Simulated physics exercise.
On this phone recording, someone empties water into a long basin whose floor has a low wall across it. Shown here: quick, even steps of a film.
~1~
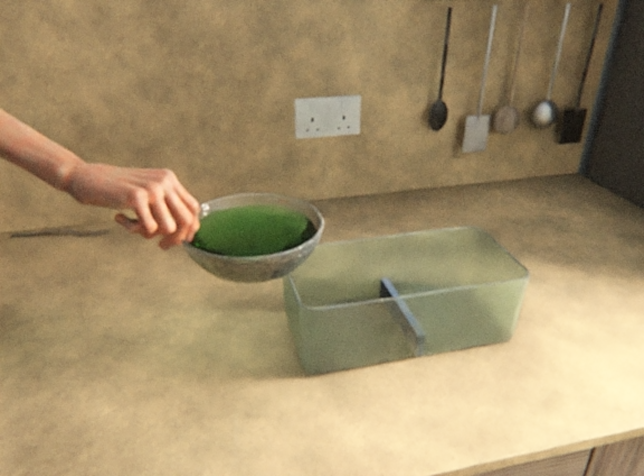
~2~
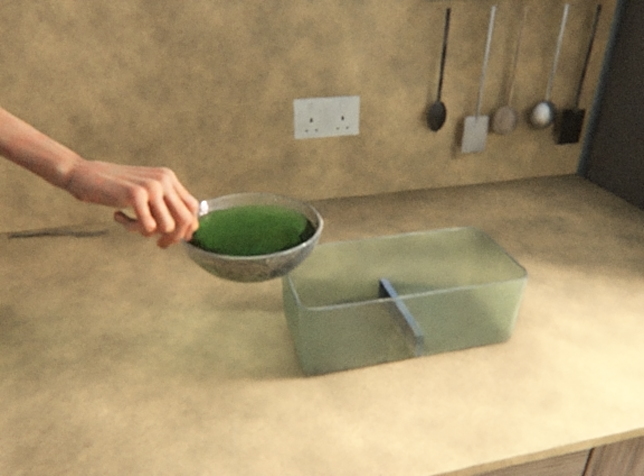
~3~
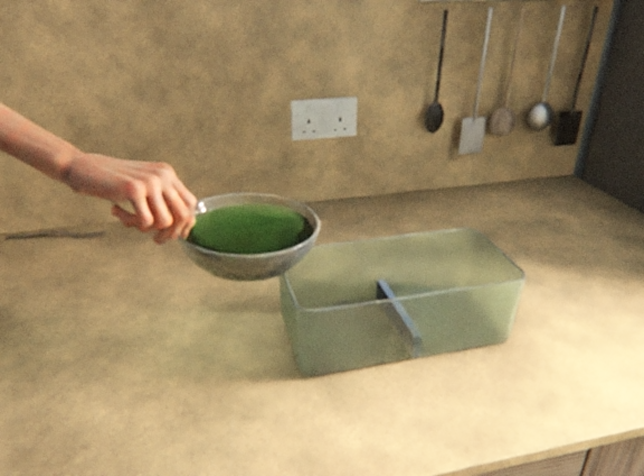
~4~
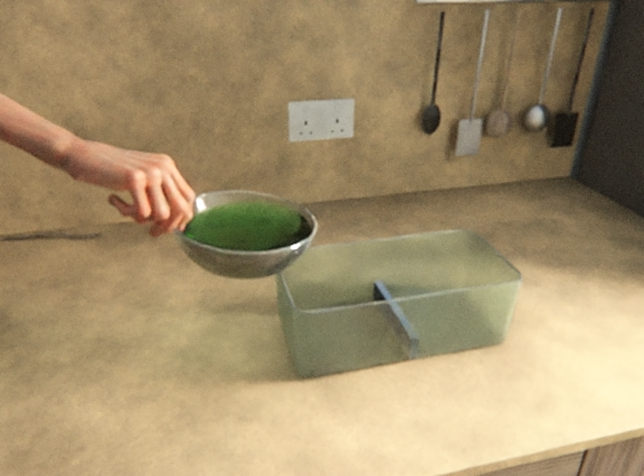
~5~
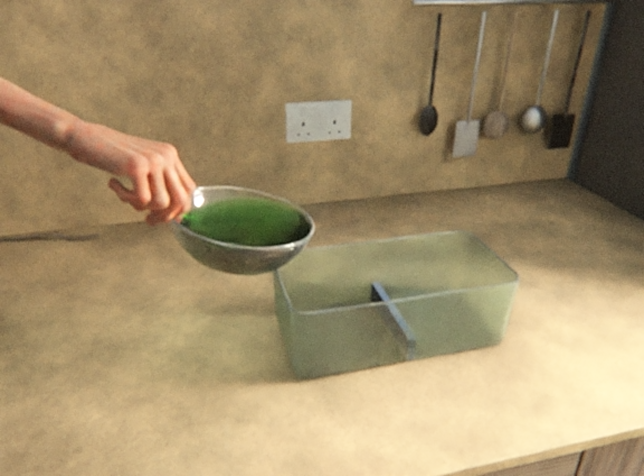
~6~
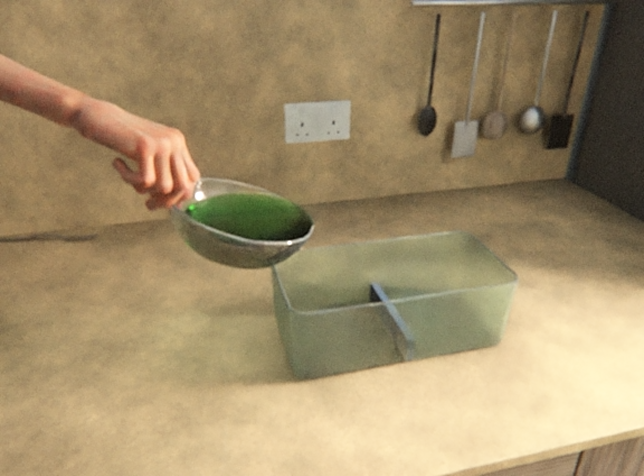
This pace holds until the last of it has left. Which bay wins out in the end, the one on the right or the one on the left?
It's the lefthand side that gets the most, no doubt.
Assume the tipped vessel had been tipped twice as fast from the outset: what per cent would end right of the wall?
Near 40 parts in a hundred.
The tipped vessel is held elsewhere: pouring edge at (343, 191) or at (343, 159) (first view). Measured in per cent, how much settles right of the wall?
Close to 75 % for the first start and close to 80 % for the second.
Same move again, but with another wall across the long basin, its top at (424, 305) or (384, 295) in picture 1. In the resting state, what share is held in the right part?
Note: Roughly 20 % in case one, 55 % in case two.
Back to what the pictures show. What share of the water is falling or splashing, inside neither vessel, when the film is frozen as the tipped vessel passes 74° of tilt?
40 %.
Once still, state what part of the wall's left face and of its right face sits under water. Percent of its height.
Near 70 in a hundred to the left, 20 to the right.
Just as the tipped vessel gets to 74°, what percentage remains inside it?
It works out to close to 20 percent.
A moment on, the tilt is 74° and 18 per cent is still to pour, 43 is left of the wall and 1 right of it.
Next, the tilt is 109° and 0 per cent is still to pour, 80 is left of the wall and 19 right of it.
Then the tilt is 116° and 0 per cent is still to pour, 75 is left of the wall and 24 right of it.
Later the tilt is 116° and 0 per cent is still to pour, 74 is left of the wall and 25 right of it.
In the end 74 per cent lies left of the wall, 25 right of it and 1 outside.
